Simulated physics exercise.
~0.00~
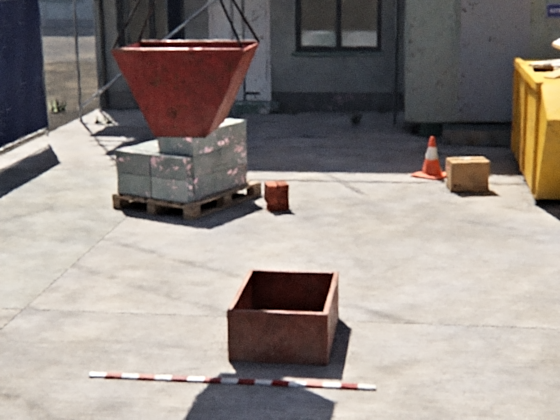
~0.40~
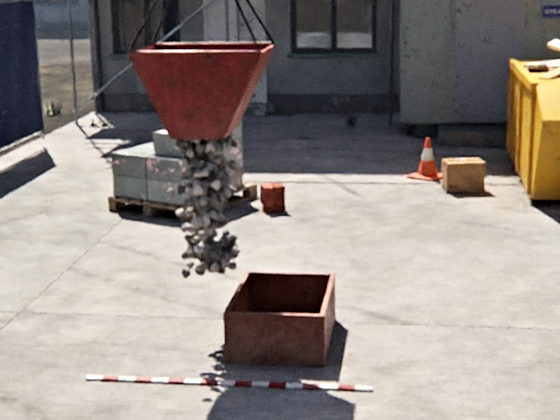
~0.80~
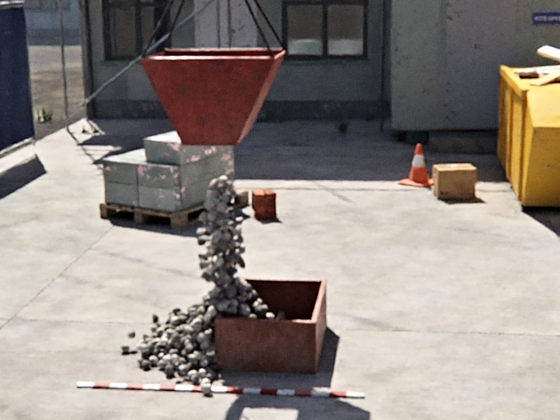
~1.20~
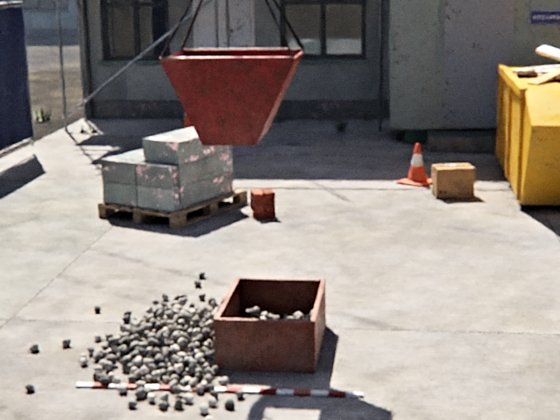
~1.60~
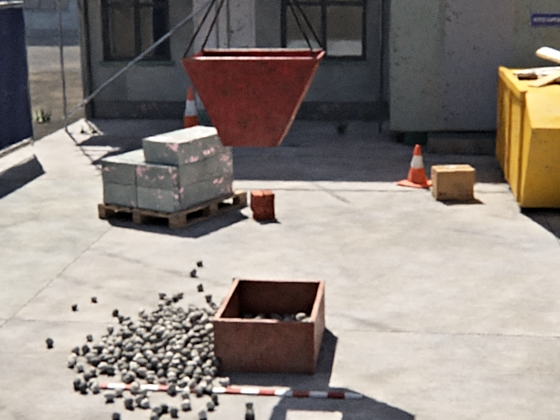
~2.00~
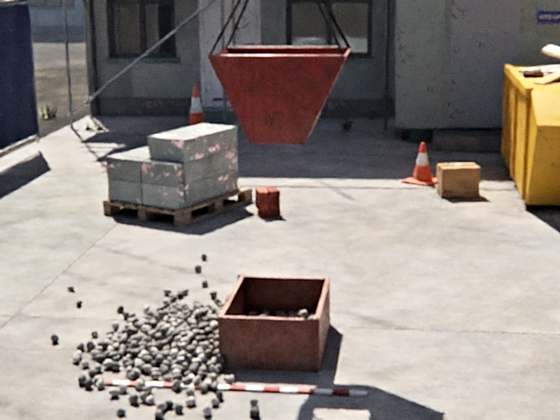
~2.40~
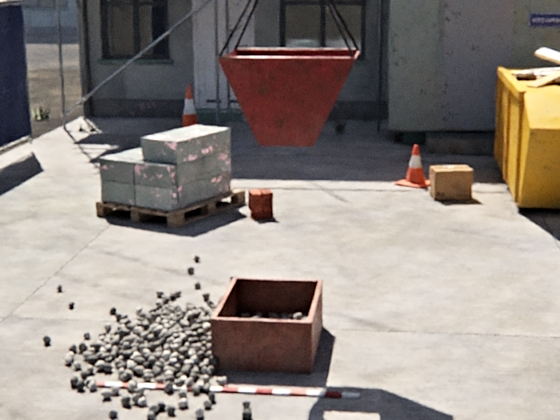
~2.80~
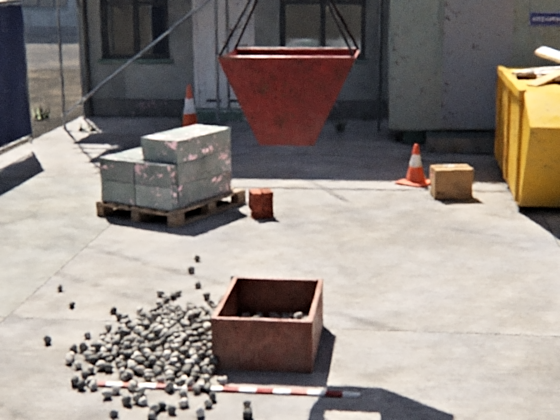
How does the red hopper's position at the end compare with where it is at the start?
At the start, the hopper hangs on the left in front of the stacked grey blocks. By the end, it is farther right, clear of the blocks and hanging above and slightly to the right of the middle of the bin in the view.
